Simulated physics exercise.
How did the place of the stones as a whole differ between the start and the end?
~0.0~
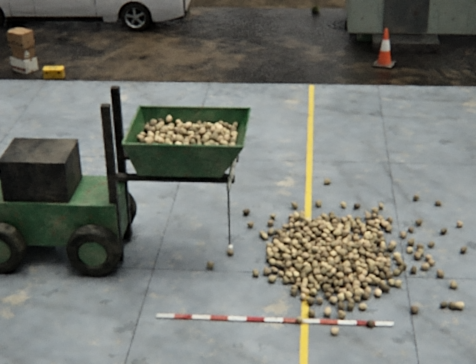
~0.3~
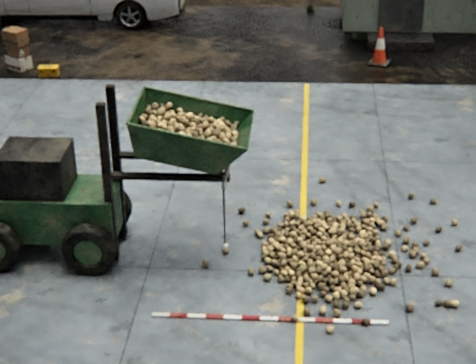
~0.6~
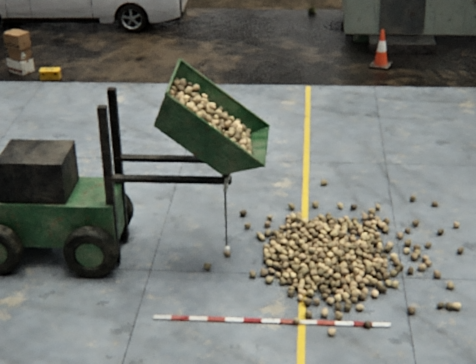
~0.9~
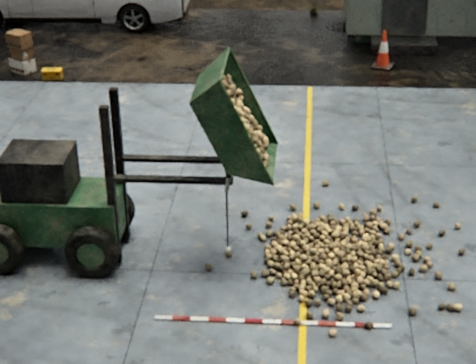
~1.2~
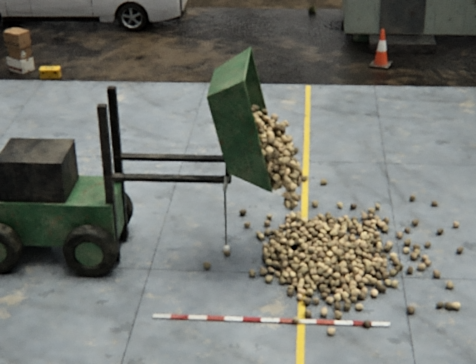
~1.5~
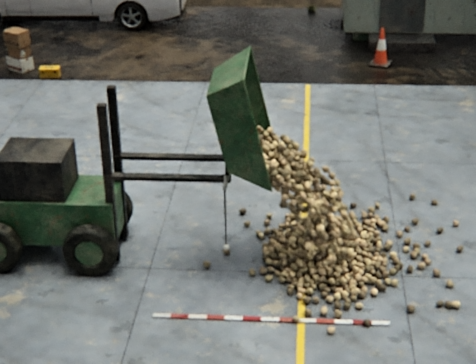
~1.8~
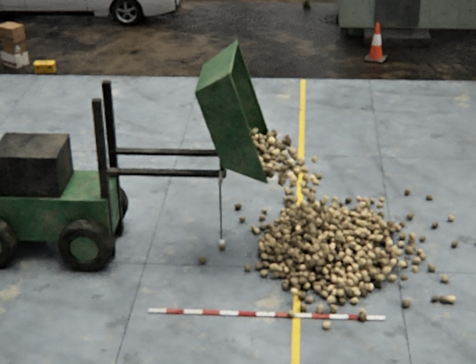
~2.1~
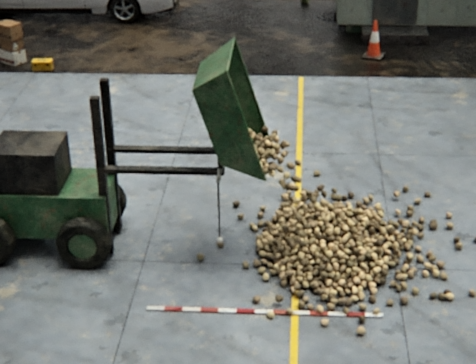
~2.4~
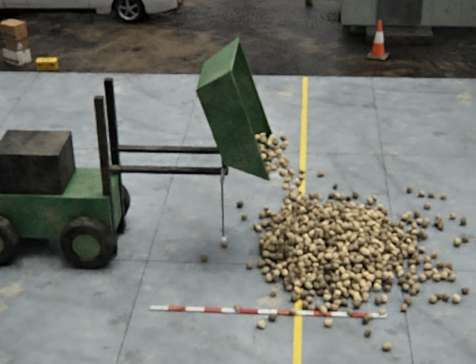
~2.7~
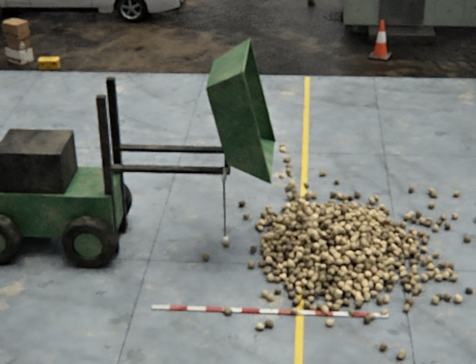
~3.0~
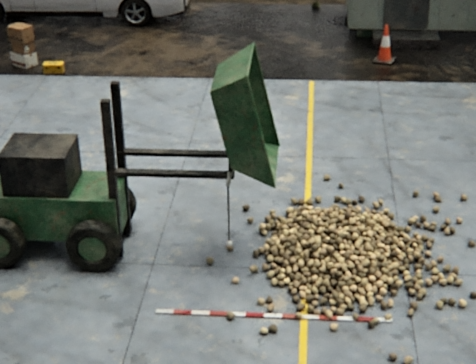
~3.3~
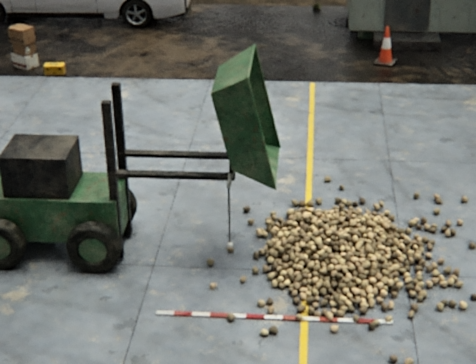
At the start they were split between the raised skip and a heap on the ground, but by the end they all lay on the ground in one wider pile, so as a whole they were lower and further to the right.
A green skip on a fork truck tipped steeply forward and poured its rounded stones onto a loose heap across a yellow line, rocked back a little and forward again, and ended up empty above a wider pile, mostly past the line.
